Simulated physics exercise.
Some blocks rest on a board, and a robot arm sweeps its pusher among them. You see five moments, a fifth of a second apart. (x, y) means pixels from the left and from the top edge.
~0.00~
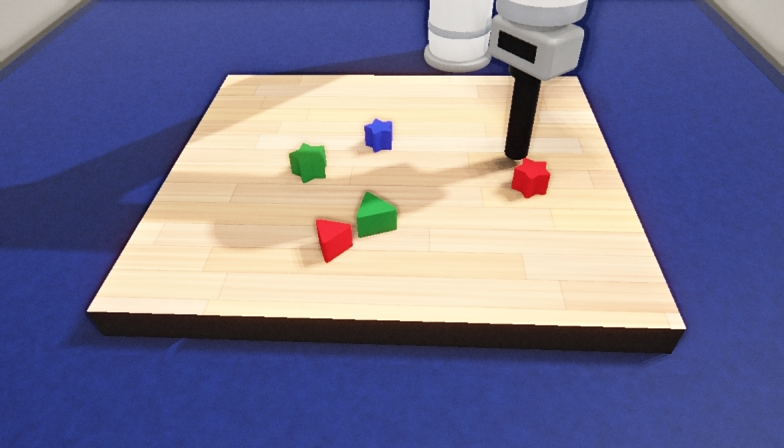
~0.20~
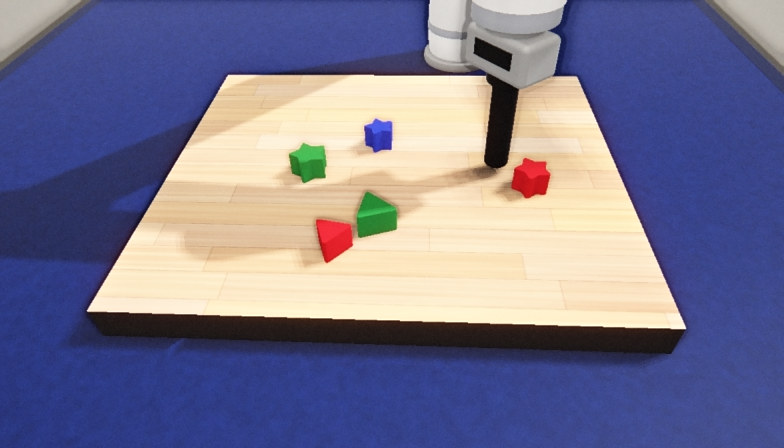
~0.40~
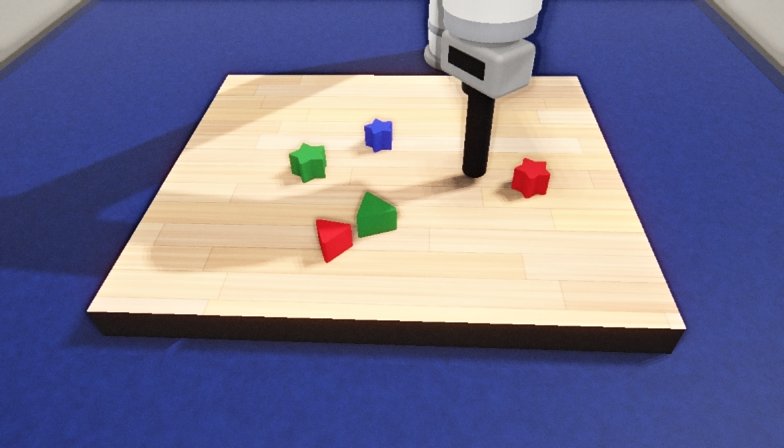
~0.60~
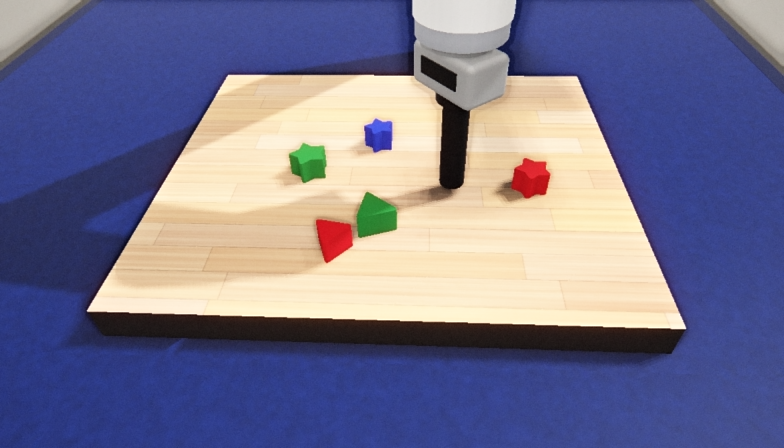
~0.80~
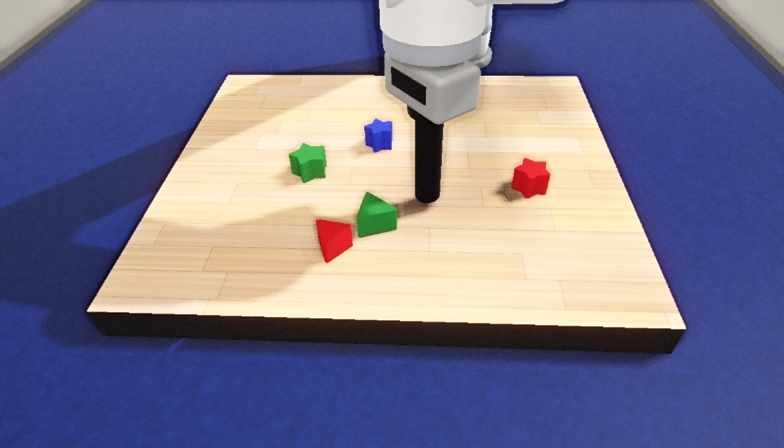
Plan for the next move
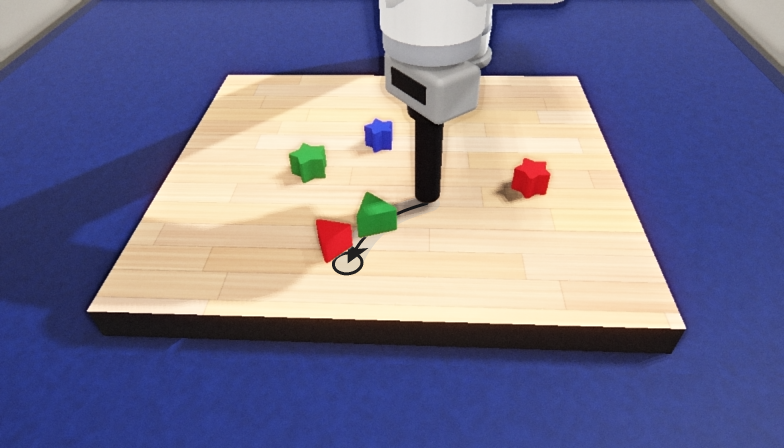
A pale wooden board lies on a deep blue surface, seen from a fixed view in front and slightly above. On it sit a green star at left, a blue star near the upper middle, a red star at right, and a red triangle beside a green one near the centre. A robot arm slides its black pusher steadily leftward and nearer, away from the red star and towards the green triangle, while the blocks stay still.
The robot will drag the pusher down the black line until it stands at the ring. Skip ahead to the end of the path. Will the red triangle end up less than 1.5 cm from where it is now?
I believe not.
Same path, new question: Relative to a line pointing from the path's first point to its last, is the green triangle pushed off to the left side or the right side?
It goes toward the right-hand side.
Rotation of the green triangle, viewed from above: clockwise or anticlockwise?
Rotates clockwise.
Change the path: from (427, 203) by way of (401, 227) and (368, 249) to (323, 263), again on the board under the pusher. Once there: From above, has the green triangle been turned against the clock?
I'd say no.
The line goes from (427, 203) via (393, 216) and (366, 236), ending at (348, 263).
The first path, step by step. One third of the way, pusher at (393, 209); nothing pushed yet.
Two thirds of the way, pusher at (365, 229); red triangle at (317, 236); green triangle at (338, 222), turned 35° clockwise.
At the end, pusher at (347, 256); red triangle at (304, 243), turned 25° clockwise; green triangle at (322, 229), turned 60° clockwise.
